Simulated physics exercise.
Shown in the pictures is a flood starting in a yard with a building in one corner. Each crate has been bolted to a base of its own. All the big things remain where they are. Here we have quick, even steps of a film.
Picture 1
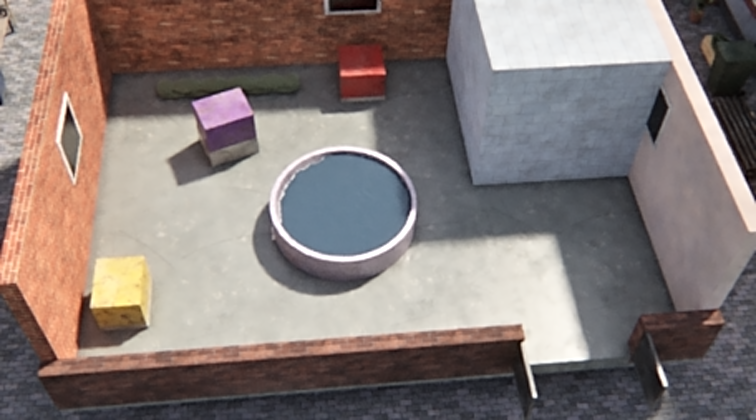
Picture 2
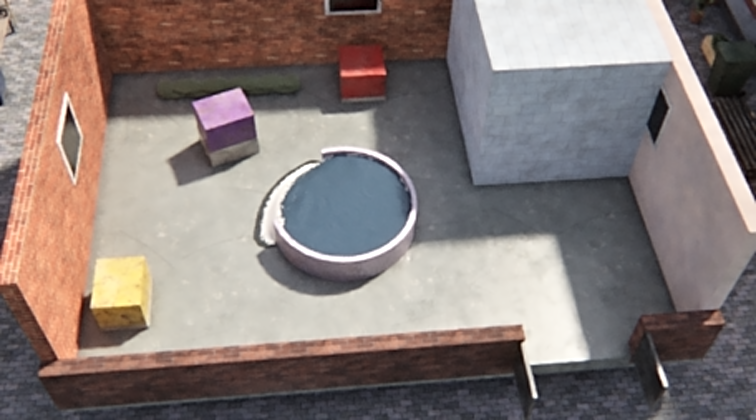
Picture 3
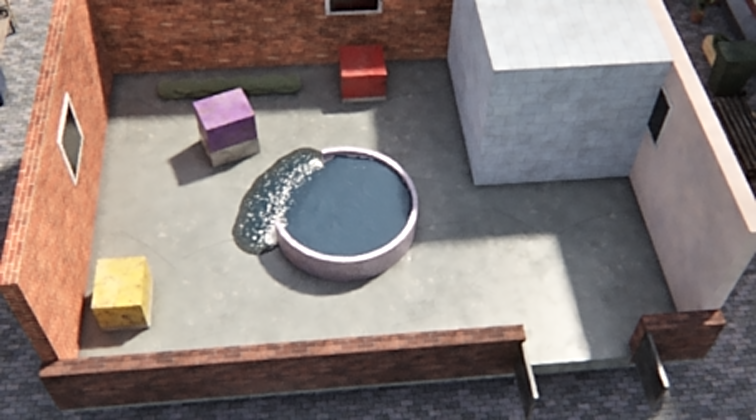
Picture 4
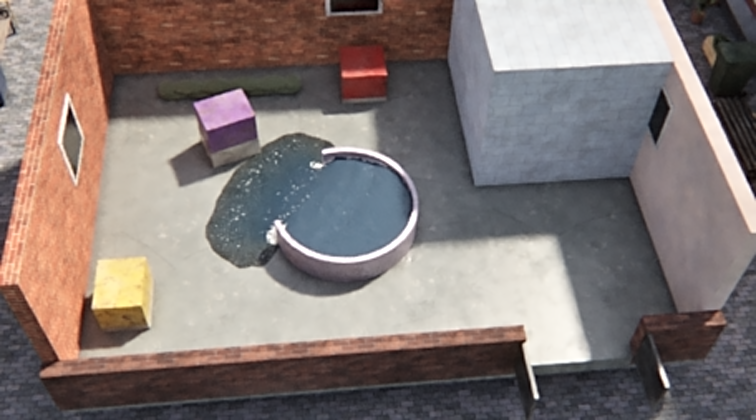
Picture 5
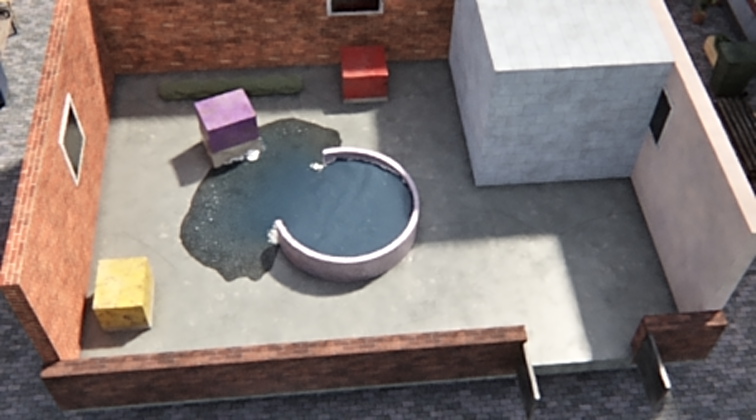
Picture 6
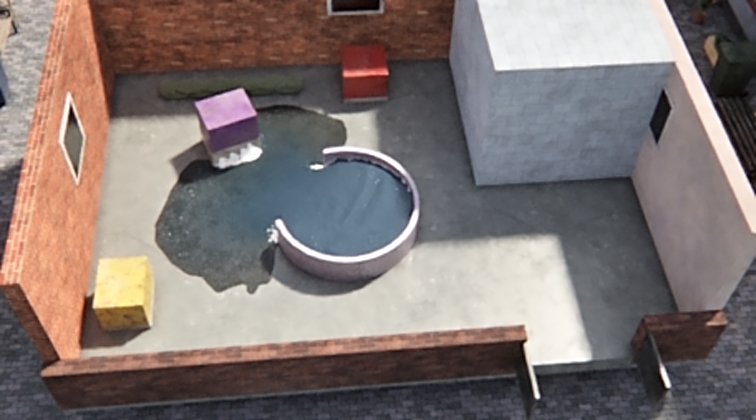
In a walled yard, a round pool sat still until its left side opened, and water poured out and spread left across the ground, washing around the base of the purple box.
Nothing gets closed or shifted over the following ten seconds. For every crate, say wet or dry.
In order: The yellow crate has water on it afterwards; the red crate has water on it afterwards; the purple crate has no water on it afterwards.
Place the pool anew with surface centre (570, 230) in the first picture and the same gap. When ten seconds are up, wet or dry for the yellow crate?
Yellow: Overtopped.
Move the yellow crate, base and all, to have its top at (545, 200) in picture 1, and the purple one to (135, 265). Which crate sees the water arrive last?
Answer: The yellow crate.
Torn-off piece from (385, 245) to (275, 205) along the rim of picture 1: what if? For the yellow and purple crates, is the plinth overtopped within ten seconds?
As I see it, yellow is doused and purple stays clear.
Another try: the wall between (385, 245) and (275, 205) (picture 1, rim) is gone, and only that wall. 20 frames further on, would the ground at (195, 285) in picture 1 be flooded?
Logged for the spot: In a puddle.
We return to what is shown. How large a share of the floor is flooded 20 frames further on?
Around 35 in a hundred.
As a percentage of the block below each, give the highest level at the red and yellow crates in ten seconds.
In order: 150% and 200%.
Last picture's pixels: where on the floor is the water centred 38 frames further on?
It's close to (236, 191).
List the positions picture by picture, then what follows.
In the first frame, the round pool at (344, 204) is whole and still.
In the second frame, the front is at (265, 243), out from the gap at (285, 194).
In the third frame, water pours out at (286, 195) and has run to (247, 247).
In the fourth frame, water pours out at (286, 197) and has run to (220, 250).
In the fifth frame, water pours out at (287, 197) and has run to (190, 245).
In the sixth frame, the front is at (164, 240), out from the gap at (287, 196).
A moment on, water covers 25 % of the floor; the yellow crate water round its plinth, the red crate water round its plinth, the purple crate water round its plinth.
Next, water covers 30 % of the floor; the yellow crate water round its plinth, the red crate water round its plinth, the purple crate water round its plinth.
Then, water covers 35 % of the floor; the yellow crate water round its plinth, the red crate water round its plinth, the purple crate water round its plinth.
Later, water covers 55 % of the floor; the yellow crate water round its plinth, the red crate water round its plinth, the purple crate water round its plinth.
In the end, water covers 85 % of the floor; the yellow crate was topped, the red crate was topped, the purple crate stayed above the water.
